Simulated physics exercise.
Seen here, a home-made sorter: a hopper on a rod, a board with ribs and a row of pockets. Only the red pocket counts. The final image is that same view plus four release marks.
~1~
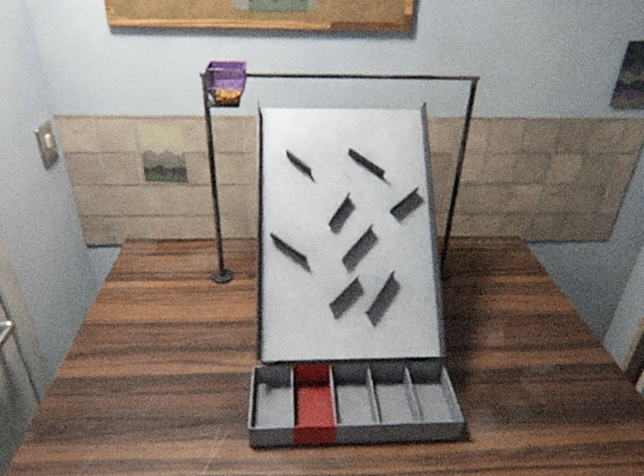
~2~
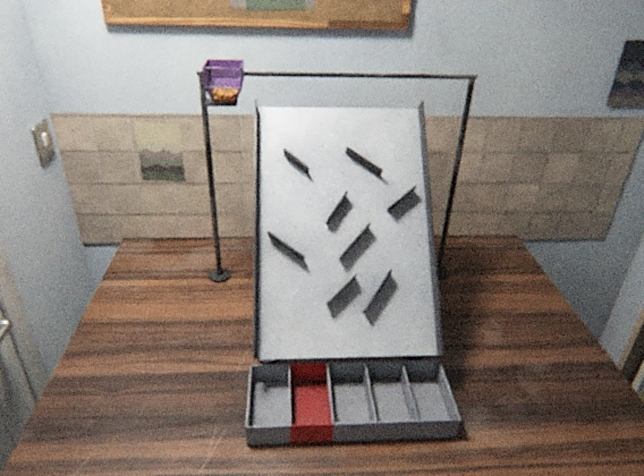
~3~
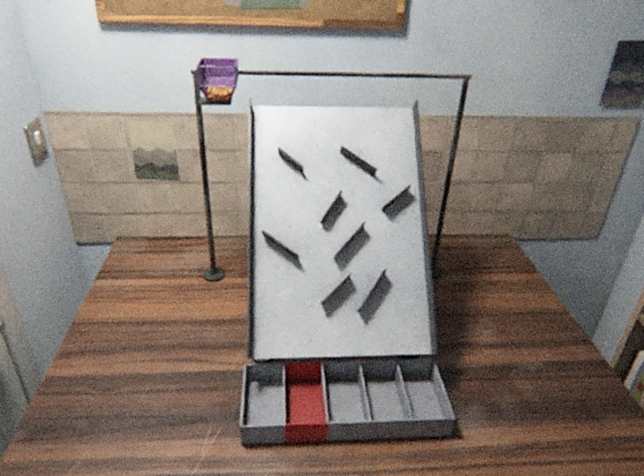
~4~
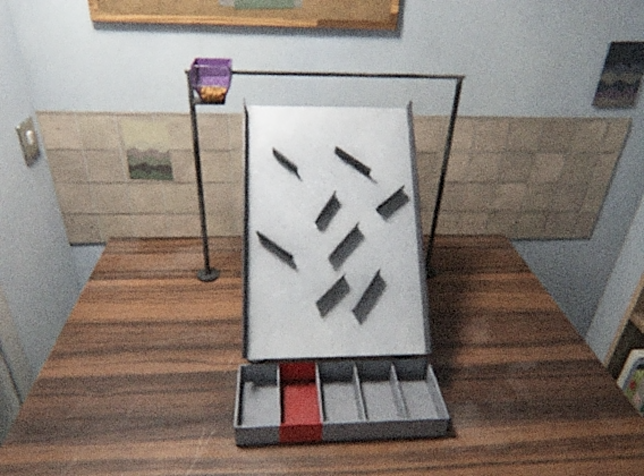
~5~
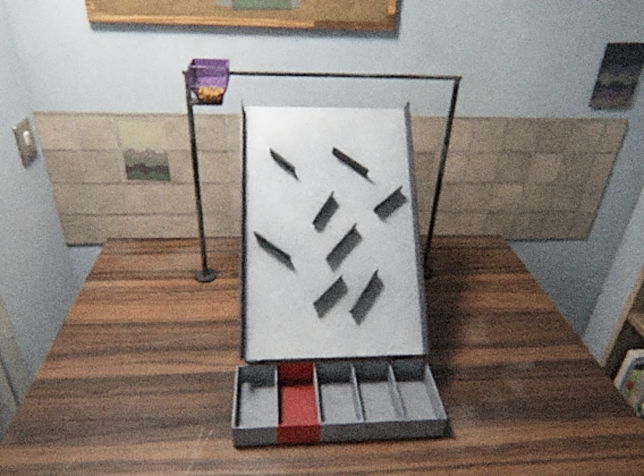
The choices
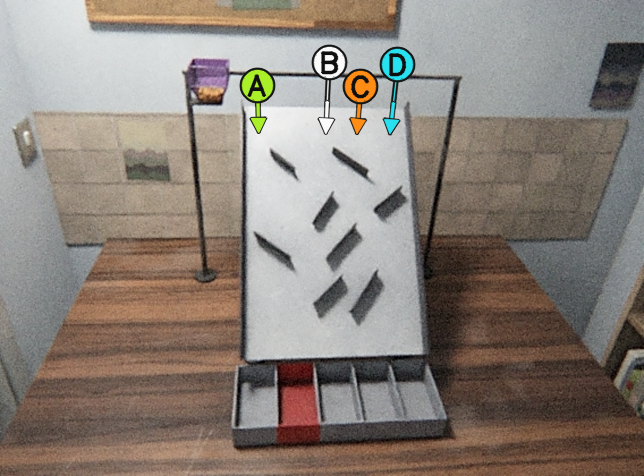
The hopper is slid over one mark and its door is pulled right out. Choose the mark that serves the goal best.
B beats the others.
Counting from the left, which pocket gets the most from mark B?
It is the second one.
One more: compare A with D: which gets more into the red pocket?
A it is.
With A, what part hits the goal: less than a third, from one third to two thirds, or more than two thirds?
From one third to two thirds.
On the marked copy, mark A meets the board at (258, 127); mark B meets the board at (326, 128); mark C meets the board at (357, 128); mark D meets the board at (390, 128).
If A is chosen, about half in the red pocket, about half in other pockets.
If B is chosen, about two thirds in the red pocket, about a quarter in other pockets, a small part held on the board, a stray few outside the box.
If C is chosen, about a quarter in the red pocket, about half in other pockets, about a quarter held on the board.
If D is chosen, about a quarter in the red pocket, most in other pockets, a stray few outside the box.
